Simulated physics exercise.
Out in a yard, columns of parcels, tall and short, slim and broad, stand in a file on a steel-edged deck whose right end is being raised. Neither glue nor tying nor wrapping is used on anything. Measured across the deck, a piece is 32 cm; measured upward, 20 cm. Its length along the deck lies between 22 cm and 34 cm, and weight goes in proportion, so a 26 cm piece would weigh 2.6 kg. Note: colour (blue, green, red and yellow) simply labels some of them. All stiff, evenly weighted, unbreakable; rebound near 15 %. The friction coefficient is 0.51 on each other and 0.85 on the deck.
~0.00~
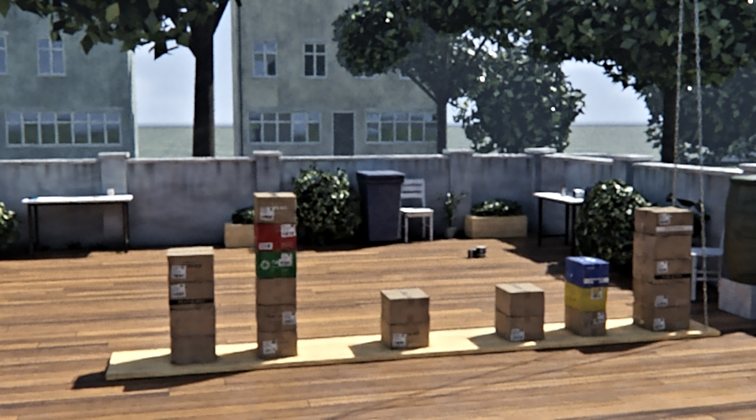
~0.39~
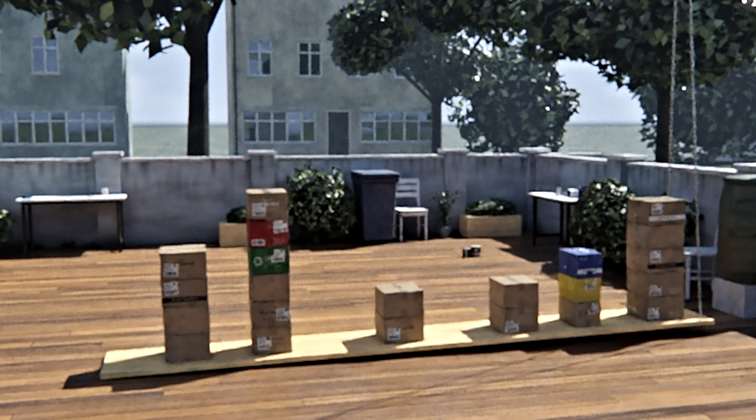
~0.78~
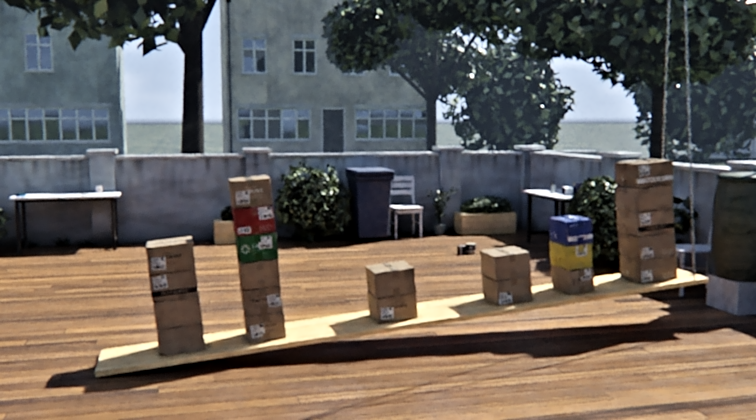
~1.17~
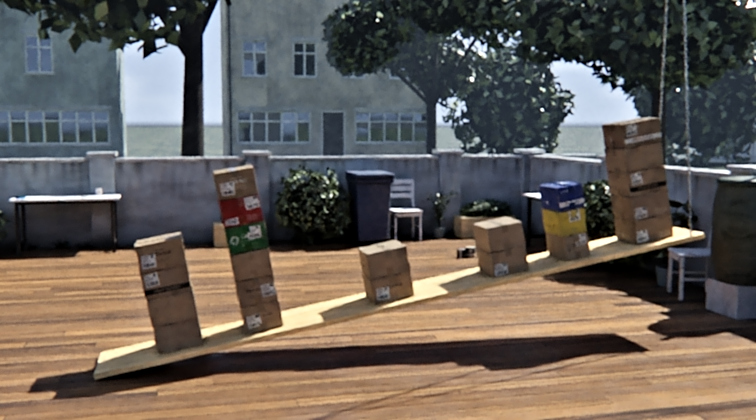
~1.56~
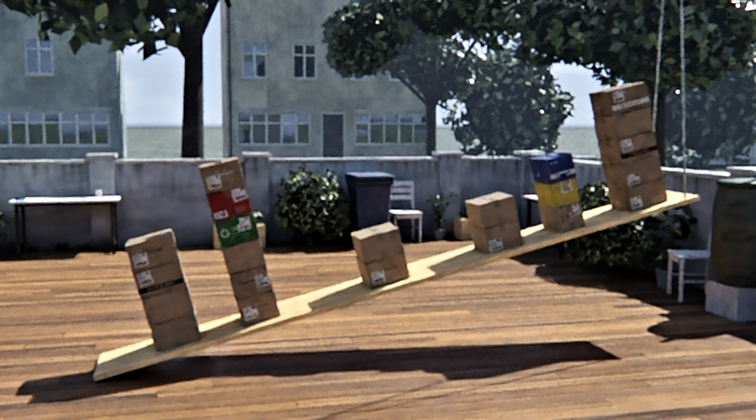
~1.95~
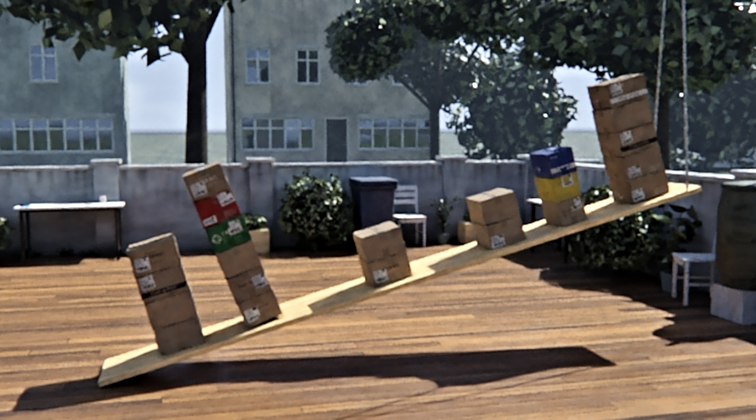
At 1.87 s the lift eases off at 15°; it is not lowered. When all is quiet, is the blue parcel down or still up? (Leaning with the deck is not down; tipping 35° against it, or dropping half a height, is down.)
My guess is it makes it.
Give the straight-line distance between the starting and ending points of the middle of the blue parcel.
Close to 100 cm, in a straight line.
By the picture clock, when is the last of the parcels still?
About 3.5 s.
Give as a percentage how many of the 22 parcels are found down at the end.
Something near 45 percent.
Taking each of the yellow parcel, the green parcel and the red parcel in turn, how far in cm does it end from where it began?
Here yellow ends up 100 centimetres away, green 120 centimetres and red 160 centimetres.
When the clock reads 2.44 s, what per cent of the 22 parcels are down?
5 %.
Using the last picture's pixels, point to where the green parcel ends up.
Check around (119, 335) in the last image.
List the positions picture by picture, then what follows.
In the first picture (we follow the side turned to the camera; leans and shifts are taken against what carries them), middle of the deck's edge (441, 353) slope 0°; blue parcel (597, 275); yellow parcel (595, 300); green parcel (278, 264); no piece has moved.
The second picture shows middle of the deck's edge (436, 347) slope 1°; blue parcel (590, 266).
The third picture shows middle of the deck's edge (430, 323) slope 5°; blue parcel (580, 233).
The fourth picture shows middle of the deck's edge (427, 300) slope 10°; blue parcel (571, 198).
The fifth picture shows middle of the deck's edge (422, 281) slope 14°; blue parcel (562, 169).
The sixth picture shows middle of the deck's edge (425, 279) slope 15°; blue parcel (562, 163); red parcel (217, 209) tipped 6°; green parcel (229, 234) tipped 6°; steepest lean 6°, the parcel at (207, 183); 6 stirred so far.
Around 2.44 s, slope 15°; 1 of the 22 parcels down; blue parcel unmoved; red parcel tipped 33°.
Around 2.88 s, slope 15°; 10 of the 22 parcels down; blue parcel unmoved; red parcel tipped 57°, 35 cm lower.
Finally (3.8 s), slope 15°; 10 of the 22 parcels down; blue parcel unmoved; red parcel upside down; green parcel tipped 33°, 49 cm lower. Seen by the last camera, middles, blue parcel near (553, 162), red parcel near (49, 327).
